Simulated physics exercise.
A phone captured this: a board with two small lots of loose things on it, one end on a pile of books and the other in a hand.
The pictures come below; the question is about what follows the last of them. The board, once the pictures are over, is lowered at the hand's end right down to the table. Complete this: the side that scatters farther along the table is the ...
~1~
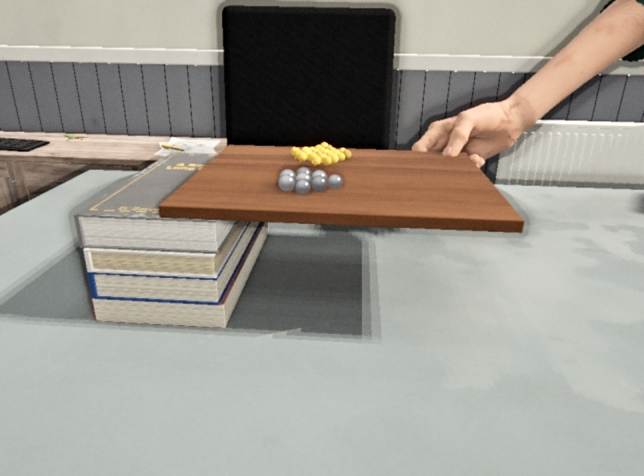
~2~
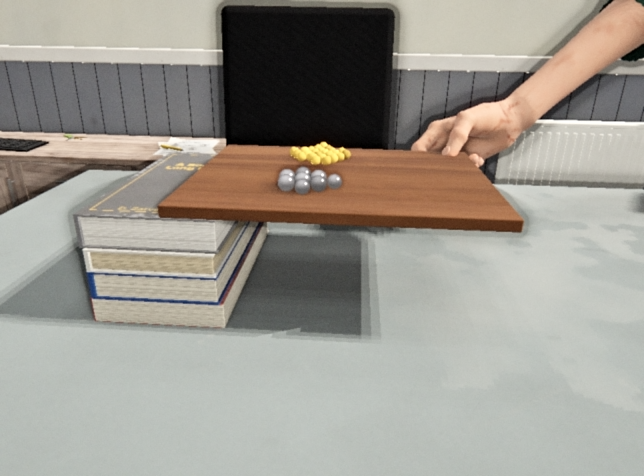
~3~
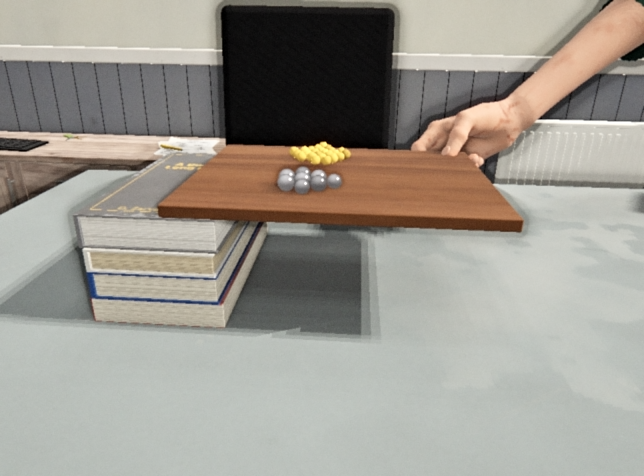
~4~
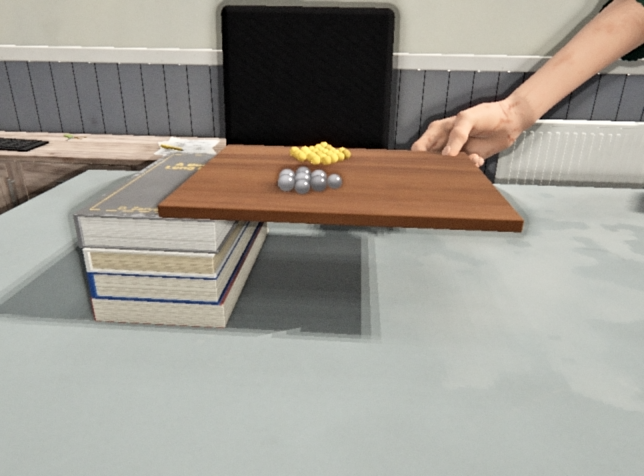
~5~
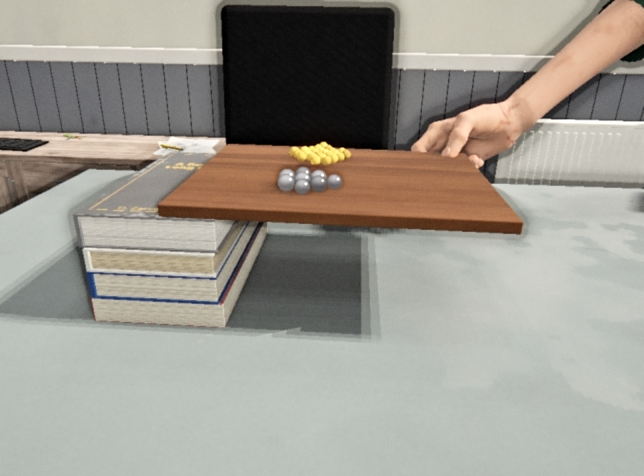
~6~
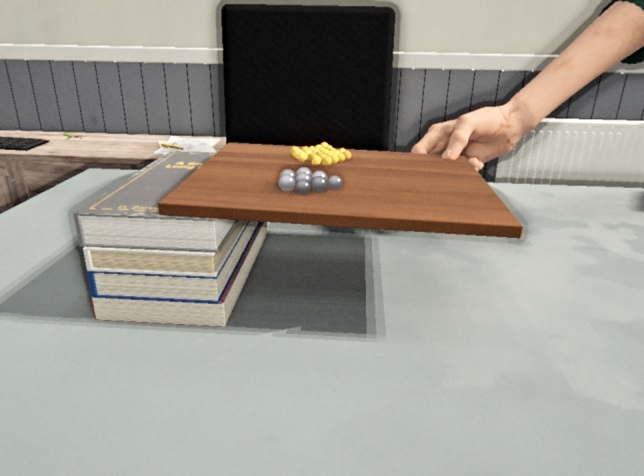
... front side.
Then, 0.45 s later than the last frame, board sloping at 12°; near lot every one still on the board; far lot every one still on the board.
Then, 0.92 s later than the last frame, board sloping at 23°; near lot mostly less than half a board's length out; far lot every one still on the board.
Then, 1.49 s later than the last frame, board resting at 26°; near lot mostly one to two board lengths out; far lot mostly less than half a board's length out.
When it is over, board resting at 26°; near lot mostly more than two board lengths out, roughly two thirds gone off the table; far lot mostly less than half a board's length out; the near lot has gone farther.
